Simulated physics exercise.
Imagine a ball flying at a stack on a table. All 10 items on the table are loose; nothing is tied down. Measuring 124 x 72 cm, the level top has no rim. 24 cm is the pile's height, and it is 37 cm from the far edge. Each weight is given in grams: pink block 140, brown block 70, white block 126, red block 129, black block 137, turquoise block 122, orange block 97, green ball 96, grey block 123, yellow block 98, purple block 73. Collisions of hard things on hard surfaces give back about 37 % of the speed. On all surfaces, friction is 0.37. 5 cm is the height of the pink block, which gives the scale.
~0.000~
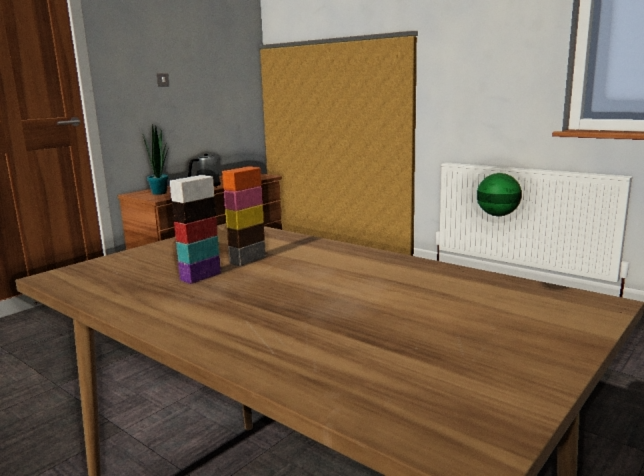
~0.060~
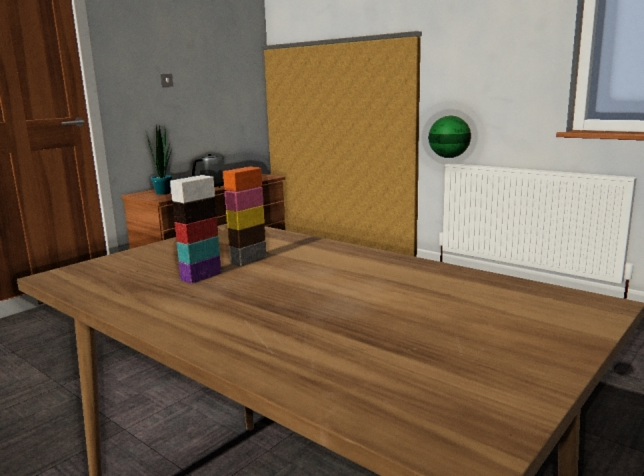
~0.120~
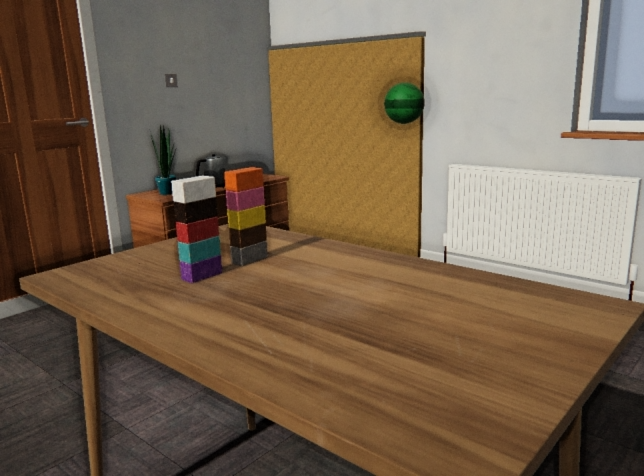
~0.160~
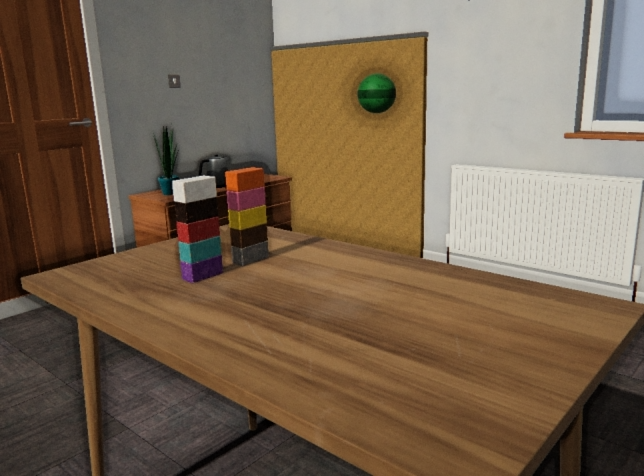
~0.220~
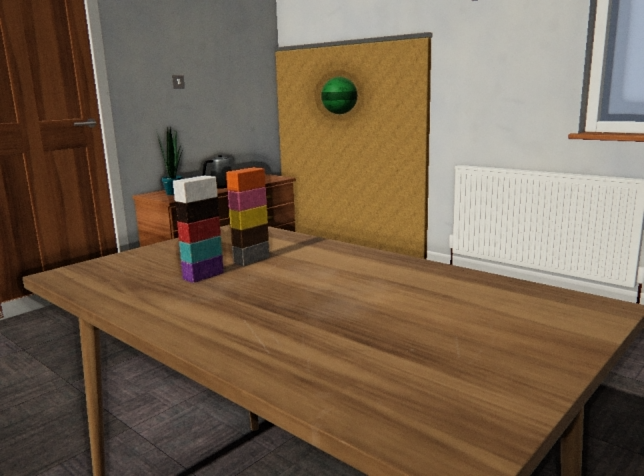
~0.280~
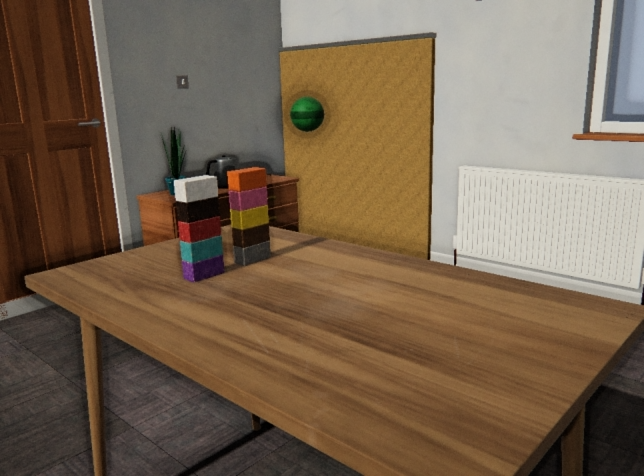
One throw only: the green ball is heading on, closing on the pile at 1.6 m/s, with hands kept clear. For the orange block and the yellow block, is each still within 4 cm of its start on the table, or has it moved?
The orange block is found somewhere else, the yellow block is found somewhere else.
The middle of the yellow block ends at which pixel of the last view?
Somewhere around (218, 241).
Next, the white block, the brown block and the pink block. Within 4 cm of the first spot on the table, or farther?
Well, the white block remains where it was; the brown block winds up somewhere else; and the pink block winds up somewhere else.
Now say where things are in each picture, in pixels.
Gap 63 cm; green ball (499, 195); orange block (242, 179); yellow block (245, 216), in the first frame.
Gap 53 cm; green ball (450, 137); white block (193, 189), in the second frame.
Gap 44 cm; green ball (404, 103); black block (196, 209), in the third frame.
Gap 37 cm; green ball (377, 94); grey block (250, 252), in the fourth frame.
Gap 28 cm; green ball (339, 95); pink block (248, 198), in the fifth frame.
Gap 18 cm; green ball (307, 115); orange block (247, 179); yellow block (250, 216), in the sixth frame.
After 0.48 s, green ball near (261, 244); orange block leaning 8° near (239, 178); yellow block leaning 8° near (245, 215); pink block leaning 8°.
After 0.68 s, green ball near (269, 255); orange block leaning 62° near (209, 205); yellow block leaning 64° near (229, 226); pink block leaning 63°.
After 0.78 s, green ball near (271, 256); orange block on its side near (199, 228); yellow block on its side near (223, 241); pink block on its side.
After 1.18 s, green ball near (272, 257); orange block now off the table; yellow block upside down near (218, 241); pink block on its side.
By the end (1.5 s), off the table, orange block; tipped over on the table, pink block, brown block and yellow block; the other 6 in place, give or take 4 cm. Seen from the same camera at the end, yellow block near (218, 241).
